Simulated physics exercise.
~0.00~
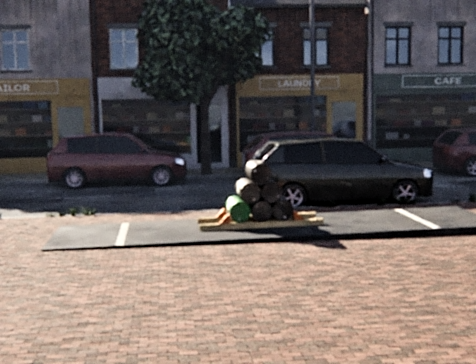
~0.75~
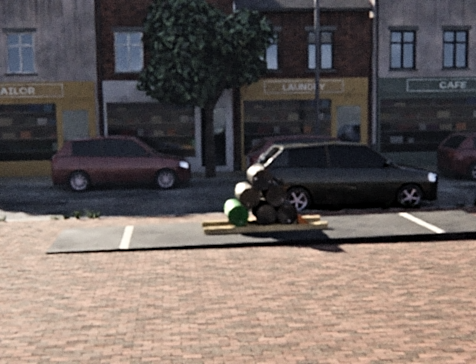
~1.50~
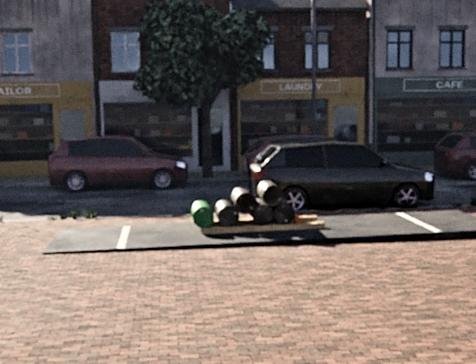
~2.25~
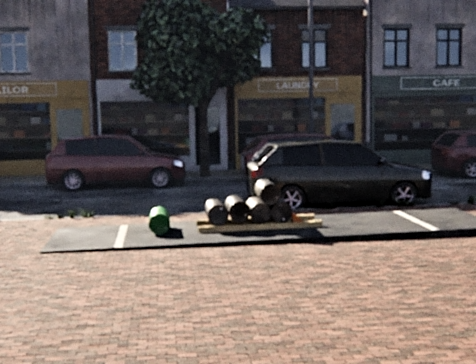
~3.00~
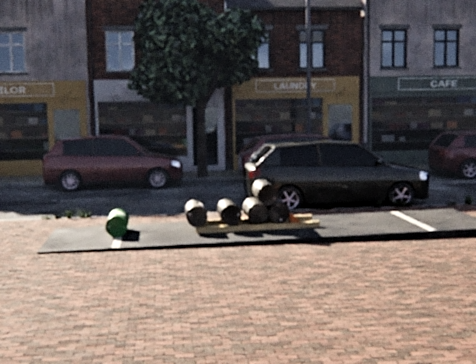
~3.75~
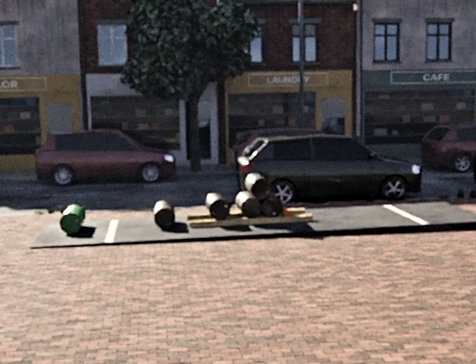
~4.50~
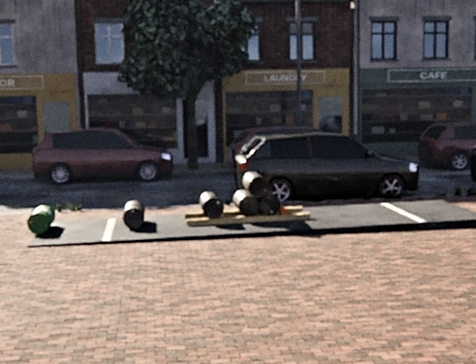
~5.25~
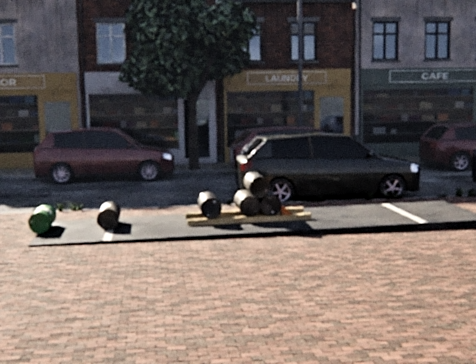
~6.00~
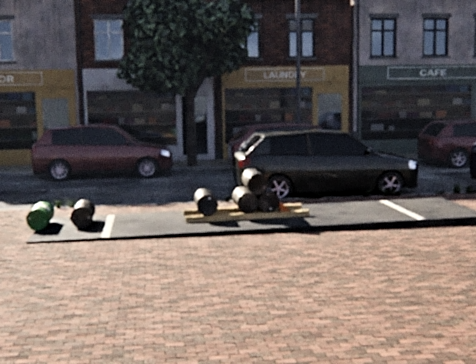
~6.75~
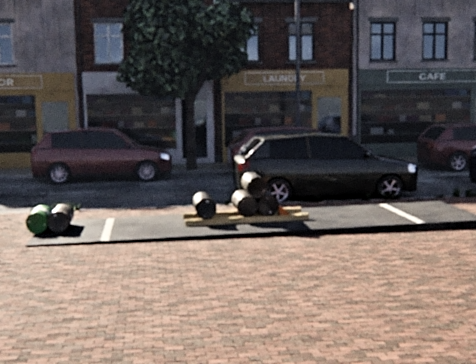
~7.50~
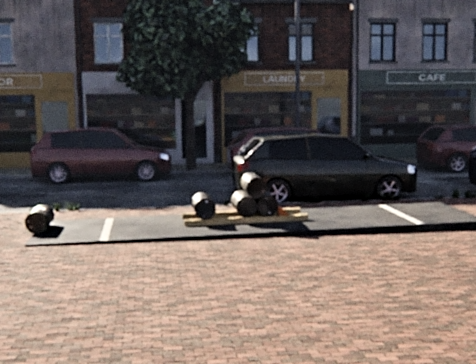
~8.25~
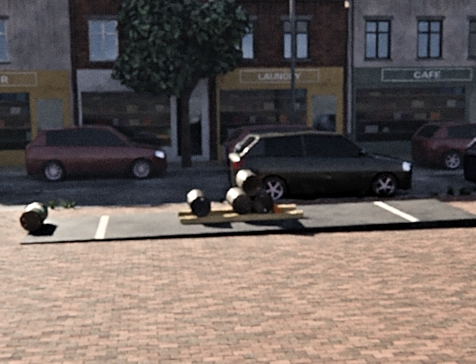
A green drum rolled left off a small stack beside a parked dark car, passed the white line and came to rest, then a dark drum followed it over and stopped close by, while the others stayed on the wooden bearers.
